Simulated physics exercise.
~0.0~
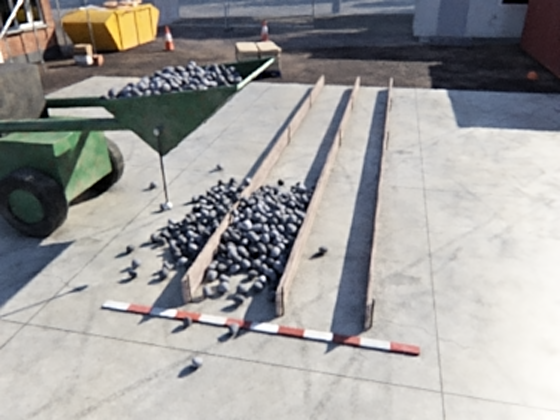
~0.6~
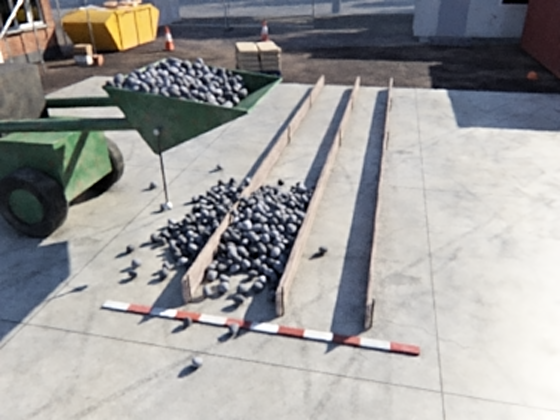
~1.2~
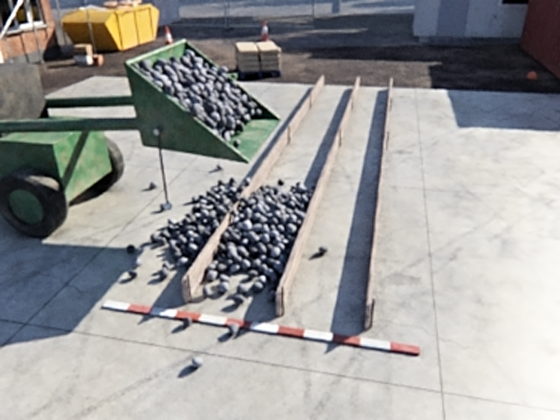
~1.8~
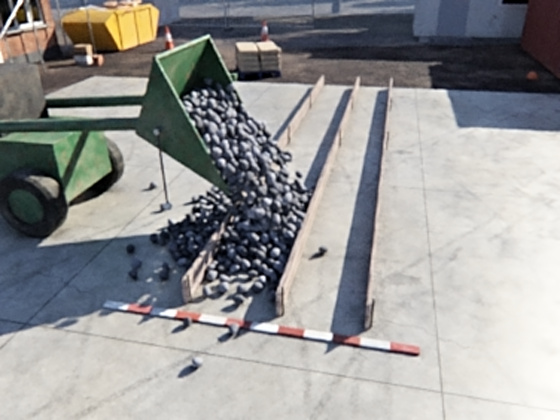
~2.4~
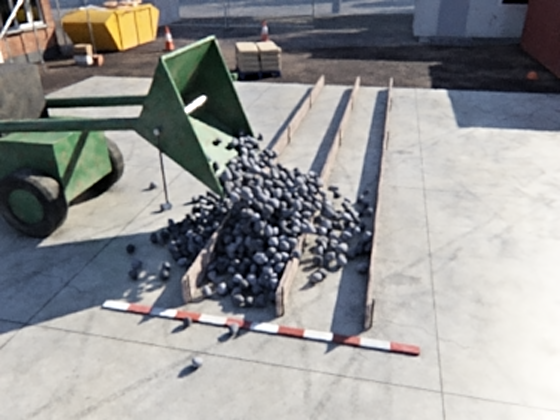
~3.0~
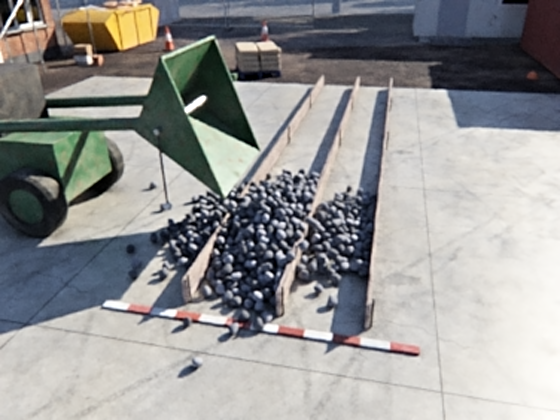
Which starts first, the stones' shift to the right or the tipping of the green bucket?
The green bucket starts tipping first, and the stones shift to the right only after that.
